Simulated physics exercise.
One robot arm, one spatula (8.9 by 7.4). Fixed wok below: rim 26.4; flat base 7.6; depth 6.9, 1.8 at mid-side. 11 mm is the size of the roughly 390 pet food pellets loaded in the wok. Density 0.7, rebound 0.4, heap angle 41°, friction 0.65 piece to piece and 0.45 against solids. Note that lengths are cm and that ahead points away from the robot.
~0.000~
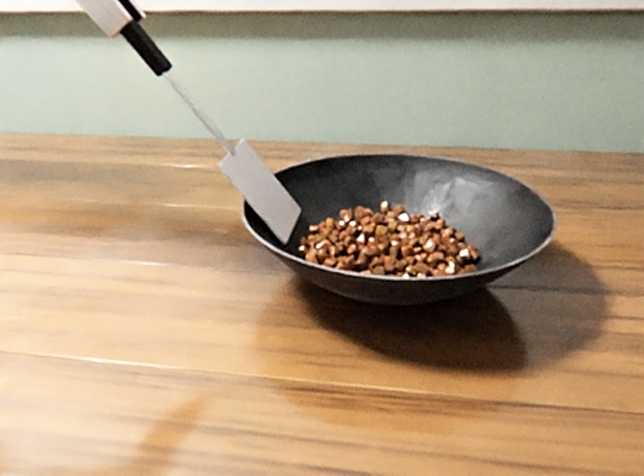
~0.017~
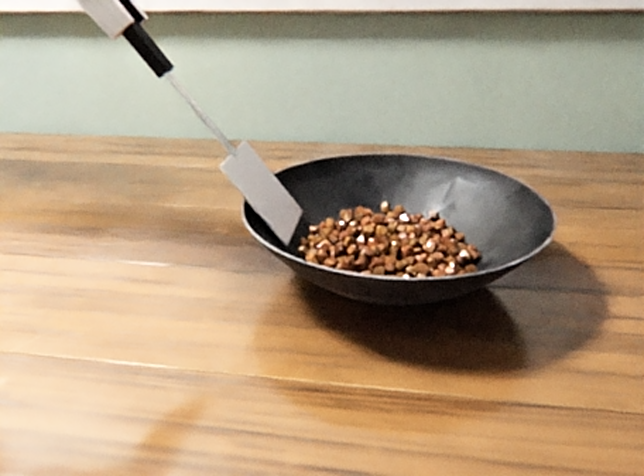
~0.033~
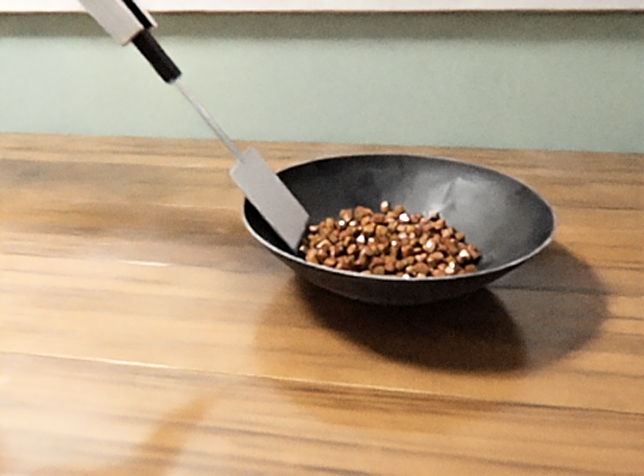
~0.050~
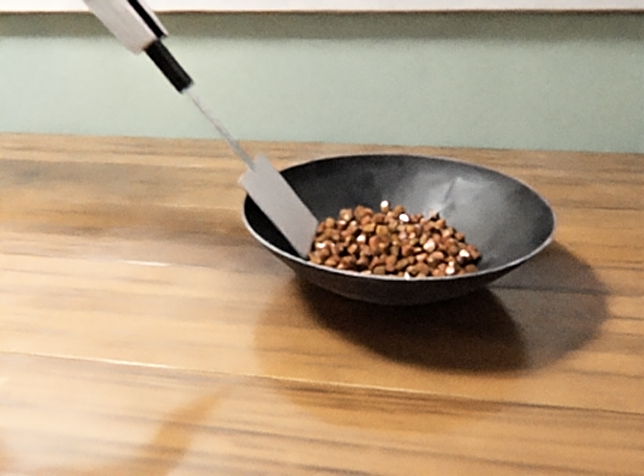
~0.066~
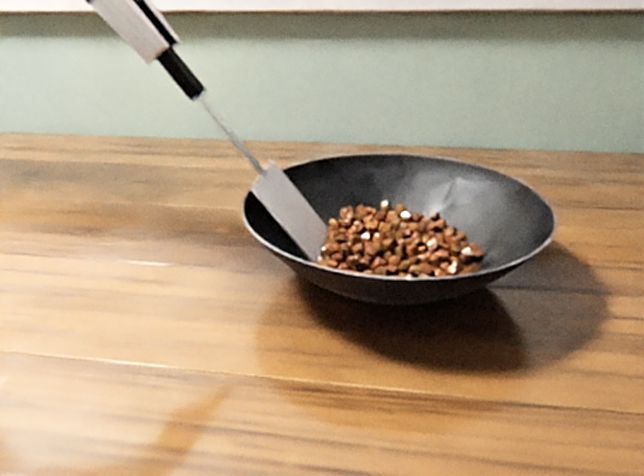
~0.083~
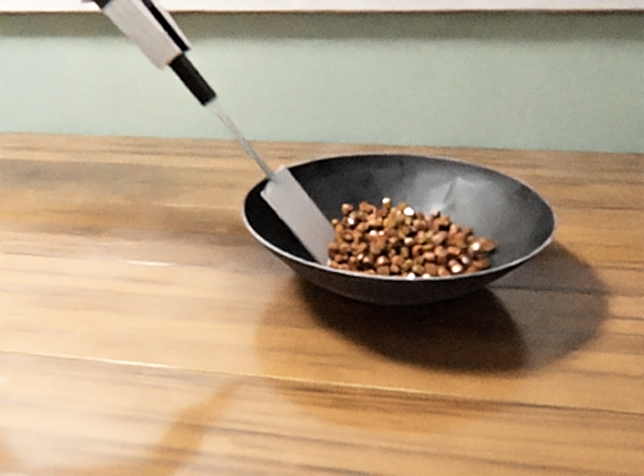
A robot arm's spatula slides down into a dark wok, nudging brown pieces slightly right.
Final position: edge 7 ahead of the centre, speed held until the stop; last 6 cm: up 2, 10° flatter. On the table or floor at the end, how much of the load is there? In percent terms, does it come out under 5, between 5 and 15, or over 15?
It comes out between 5 and 15 %.
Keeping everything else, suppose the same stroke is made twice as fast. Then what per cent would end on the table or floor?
Then roughly 30 percent.
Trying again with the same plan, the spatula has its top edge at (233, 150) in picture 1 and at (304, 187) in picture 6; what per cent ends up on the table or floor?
35 per cent.
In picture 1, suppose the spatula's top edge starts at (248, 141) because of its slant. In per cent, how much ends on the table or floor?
Around 15 percent ends up on the table or floor.
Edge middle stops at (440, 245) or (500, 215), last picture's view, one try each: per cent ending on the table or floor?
I'd say roughly 0 per cent, then roughly 30 per cent.
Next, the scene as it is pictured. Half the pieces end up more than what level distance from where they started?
Some 7 cm.
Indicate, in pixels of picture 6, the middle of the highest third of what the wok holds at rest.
Look near (502, 220).
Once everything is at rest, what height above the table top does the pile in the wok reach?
It reaches about 8.0 cm.
By 0.16 s, sloping 53°, highest piece 6 above the table; 394 in the wok.
By 0.24 s, sloping 49°, highest piece 8 above the table; 394 in the wok.
By 0.48 s, sloping 43°, highest piece 8 above the table; 361 in the wok, 27 on the table or floor, 6 on the blade or in flight.
By 1.53 s, sloping 43°, highest piece 8 above the table; 361 in the wok, 33 on the table or floor.
Final count, 361 in the wok, 33 on the table or floor. That is 8 % on the table or floor.
